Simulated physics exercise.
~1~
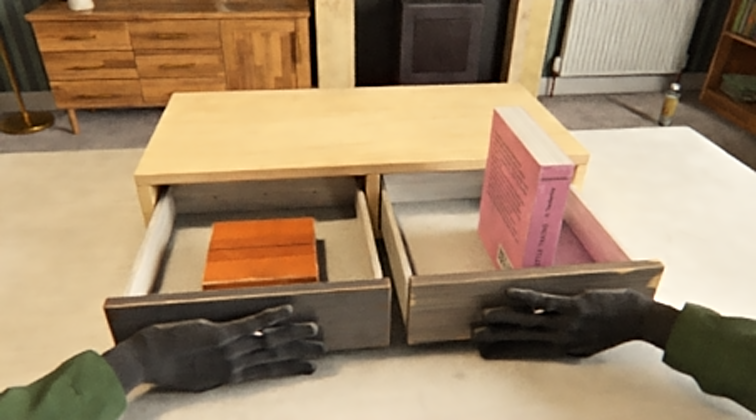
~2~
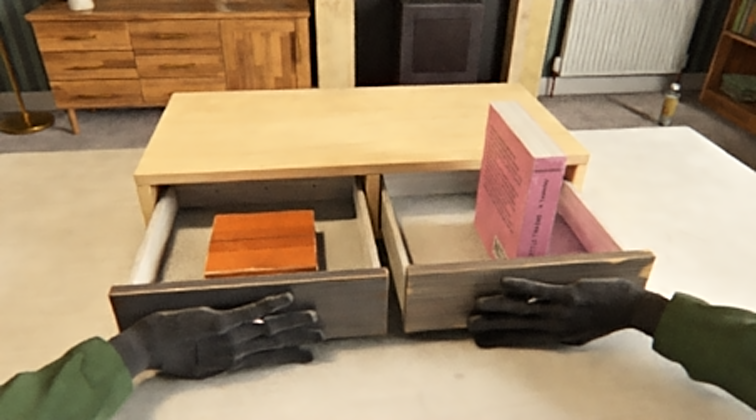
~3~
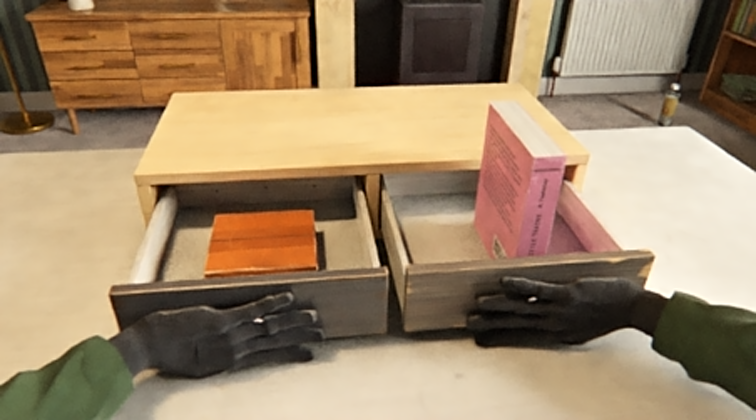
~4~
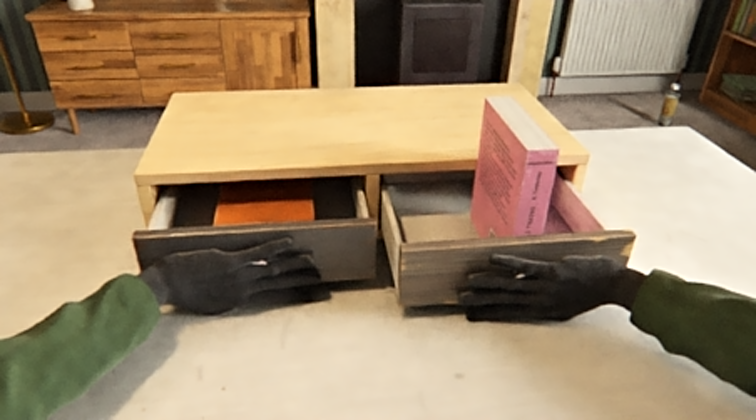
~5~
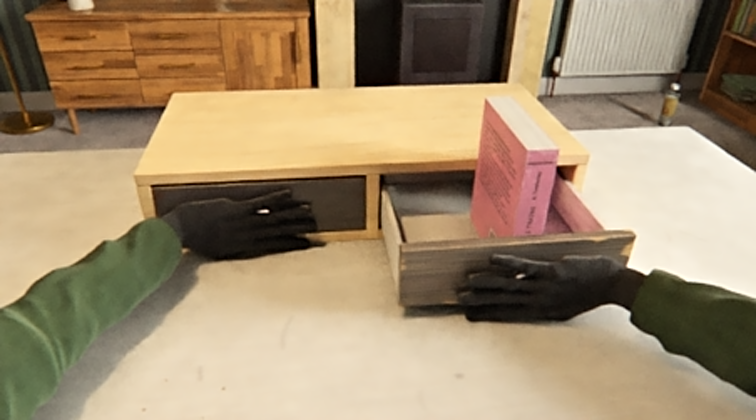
In a living room, gloved hands push two drawers; the left shuts, the right stays ajar.
